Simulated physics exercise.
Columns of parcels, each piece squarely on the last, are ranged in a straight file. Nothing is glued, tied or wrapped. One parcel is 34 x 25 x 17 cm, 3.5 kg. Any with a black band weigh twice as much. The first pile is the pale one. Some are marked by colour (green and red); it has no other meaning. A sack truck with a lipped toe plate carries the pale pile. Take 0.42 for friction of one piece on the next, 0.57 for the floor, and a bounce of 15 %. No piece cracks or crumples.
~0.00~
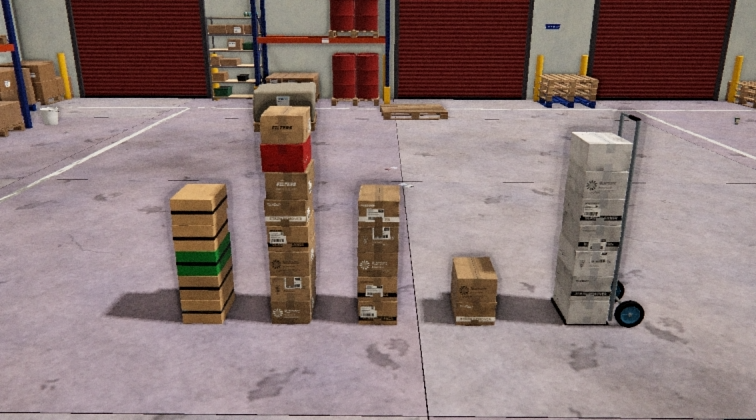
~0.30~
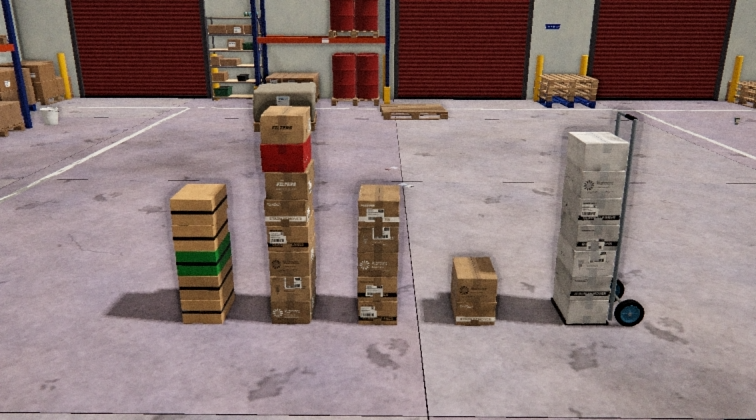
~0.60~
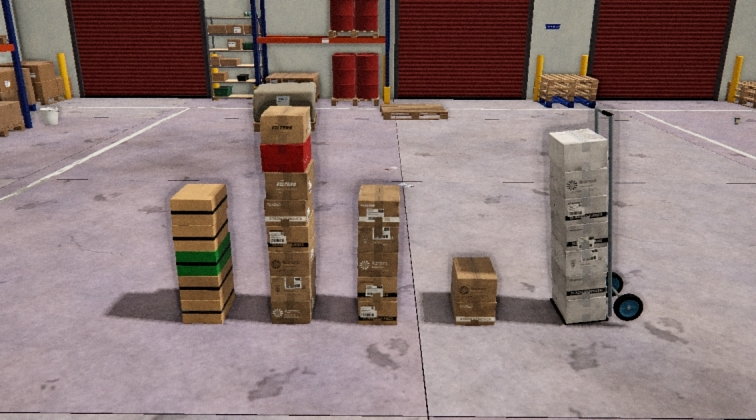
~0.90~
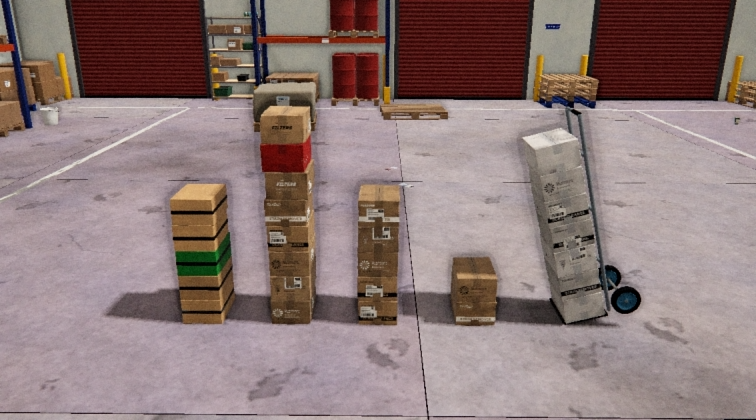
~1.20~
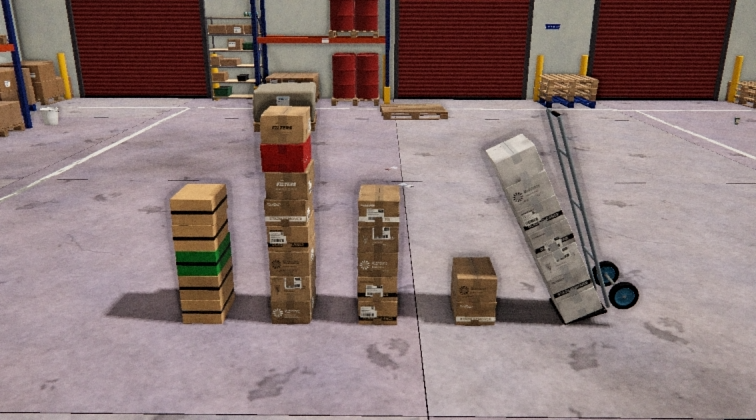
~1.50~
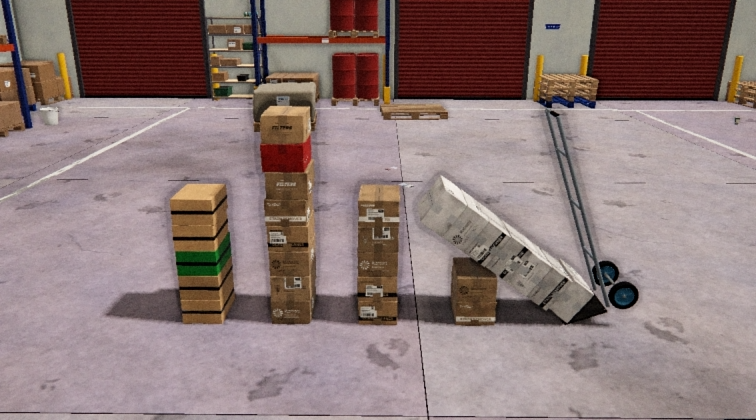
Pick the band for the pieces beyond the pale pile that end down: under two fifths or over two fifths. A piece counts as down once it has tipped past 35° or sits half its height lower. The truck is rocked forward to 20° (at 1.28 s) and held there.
Under two fifths of them.
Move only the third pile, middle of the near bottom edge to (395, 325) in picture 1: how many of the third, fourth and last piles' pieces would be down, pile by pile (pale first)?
Then third 2, fourth 0, last 0.
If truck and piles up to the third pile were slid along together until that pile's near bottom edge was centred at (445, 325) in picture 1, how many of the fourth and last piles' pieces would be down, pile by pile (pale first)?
In that case fourth 0, last 0.
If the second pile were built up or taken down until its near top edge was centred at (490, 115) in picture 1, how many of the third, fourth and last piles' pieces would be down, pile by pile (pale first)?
In that case third 5, fourth 8, last 5.
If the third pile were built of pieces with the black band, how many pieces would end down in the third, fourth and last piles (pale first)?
Then third 0, fourth 0, last 0.
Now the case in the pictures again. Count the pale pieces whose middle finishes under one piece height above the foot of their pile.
3 of them.
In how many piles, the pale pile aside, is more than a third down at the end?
The count is 0.
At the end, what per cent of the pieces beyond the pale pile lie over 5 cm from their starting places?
It is 10 per cent.
After 1.56 s, 7 of the pale pile down; none of the 20 other parcels down.
After 1.66 s, 7 of the pale pile down; none of the 20 other parcels down, 3 disturbed.
After 2.14 s, 7 of the pale pile down; none of the 20 other parcels down, 5 disturbed.
In the end (3.1 s), 7 of the pale pile down; none of the 20 other parcels down, 4 disturbed; red parcel unmoved; green parcel unmoved. That is 0 per cent. From the last view, middles, red parcel near (287, 152), green parcel near (205, 253).
